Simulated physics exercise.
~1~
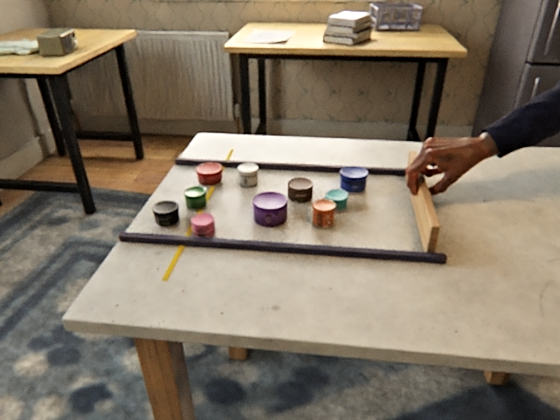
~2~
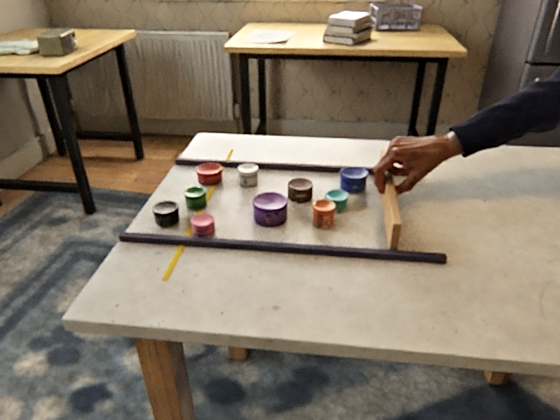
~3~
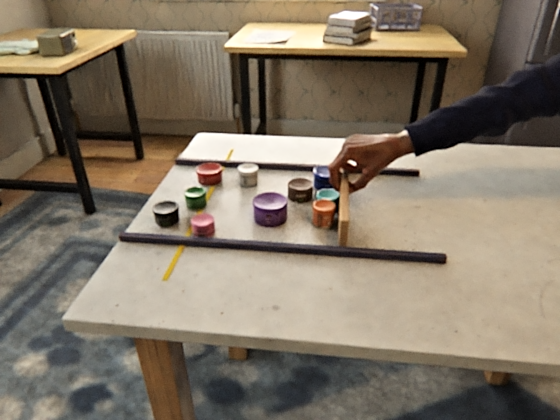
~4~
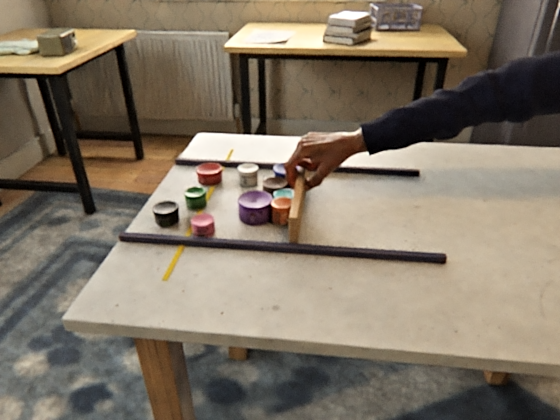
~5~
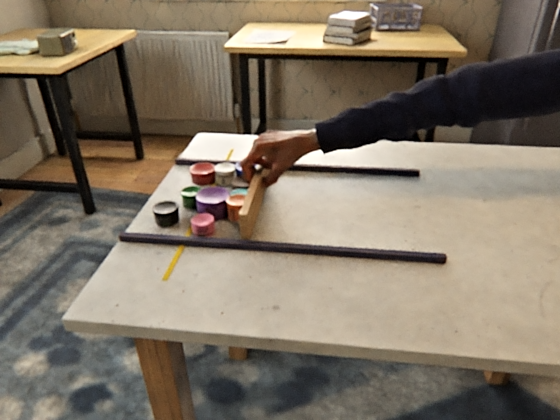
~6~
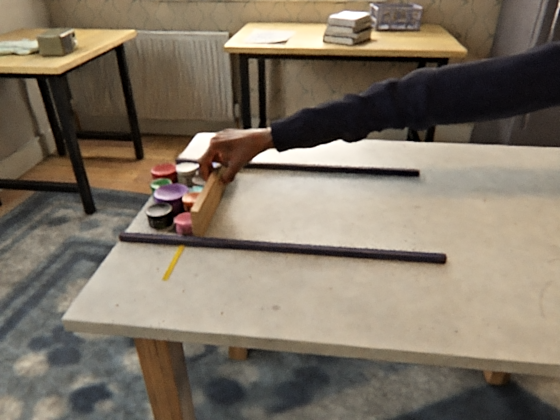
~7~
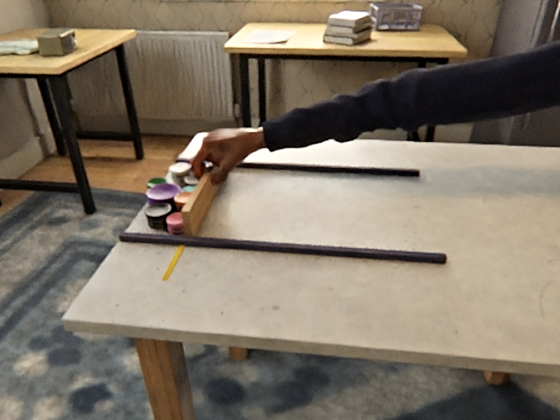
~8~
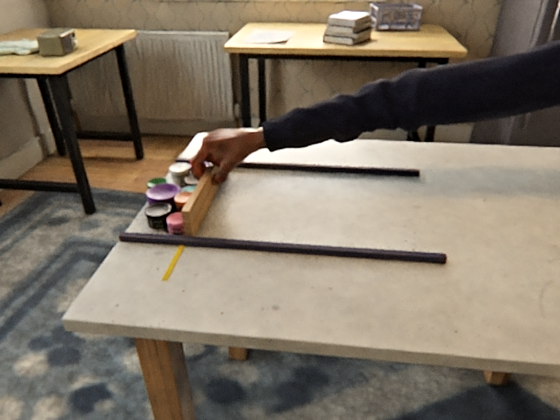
A hand holds a small wooden board upright at the right of a group of colourful round tins on a pale grey table, seen from slightly above in a room with wooden side tables and a patterned rug. The tins, among them red, green, black, pink, purple, orange, turquoise and blue ones, sit between two dark rods, near a yellow tape mark. The hand slides the board left, gathering the blue, turquoise and orange tins first. The purple and other tins bunch up and move past the tape toward the left edge. Finally the board stops, with tins crowded at the edge and the red one no longer visible.
